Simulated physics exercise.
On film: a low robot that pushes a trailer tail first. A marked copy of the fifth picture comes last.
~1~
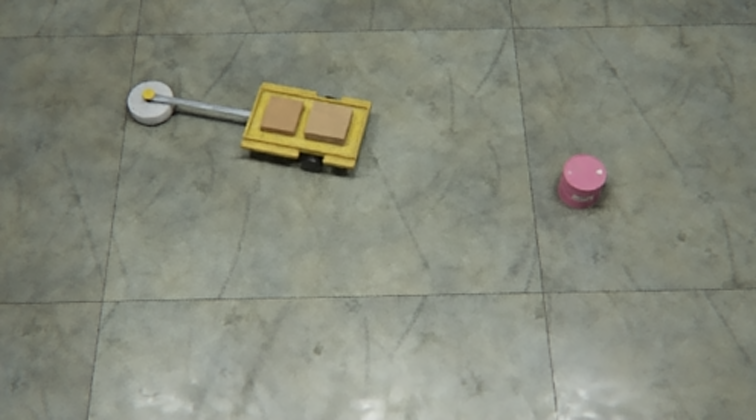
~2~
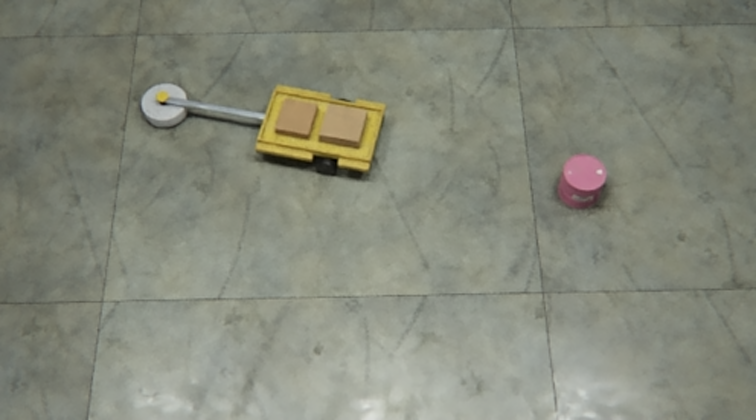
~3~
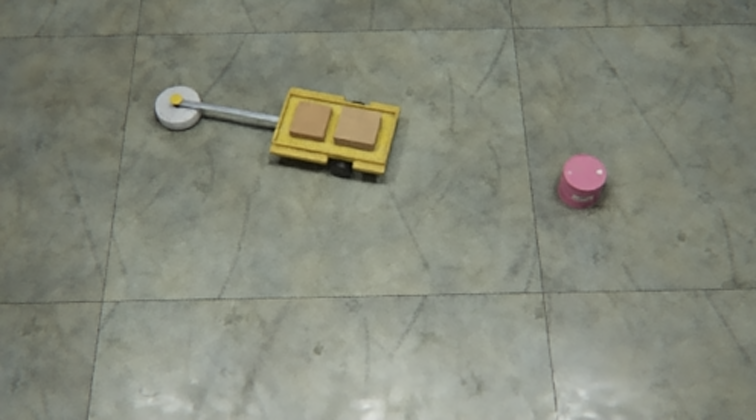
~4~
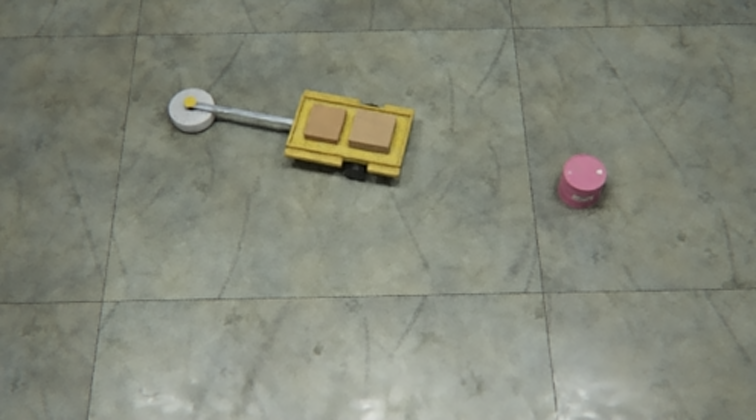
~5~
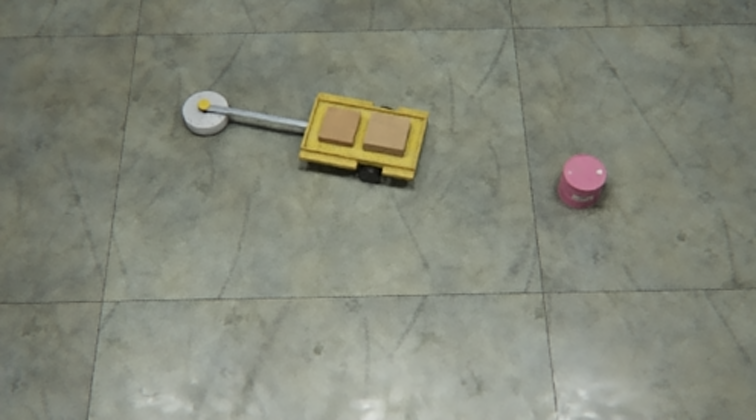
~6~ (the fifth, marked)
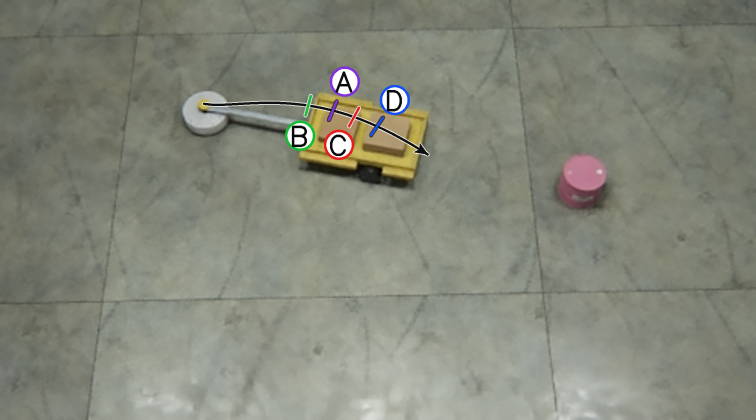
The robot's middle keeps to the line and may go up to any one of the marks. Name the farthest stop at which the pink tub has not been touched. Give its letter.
It can go as far as A.
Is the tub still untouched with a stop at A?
For that mark, yes.
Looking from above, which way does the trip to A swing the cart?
Clockwise.
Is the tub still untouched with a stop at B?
For that mark, yes.
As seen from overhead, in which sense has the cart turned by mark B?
Clockwise.
On the marked copy, A at (333, 111); B at (308, 106); C at (354, 117); D at (377, 126); the route from (204, 104) via (322, 108) to (428, 155).
Following A. Soon after the start, robot (251, 111), cart (408, 142).
Later, robot (295, 111), cart (451, 153).
In the end, robot (333, 118), cart (489, 165); nothing has been touched.
As for the rest, B is safe but short; C is too far, the tub has been hit; D is too far, the tub has been hit.
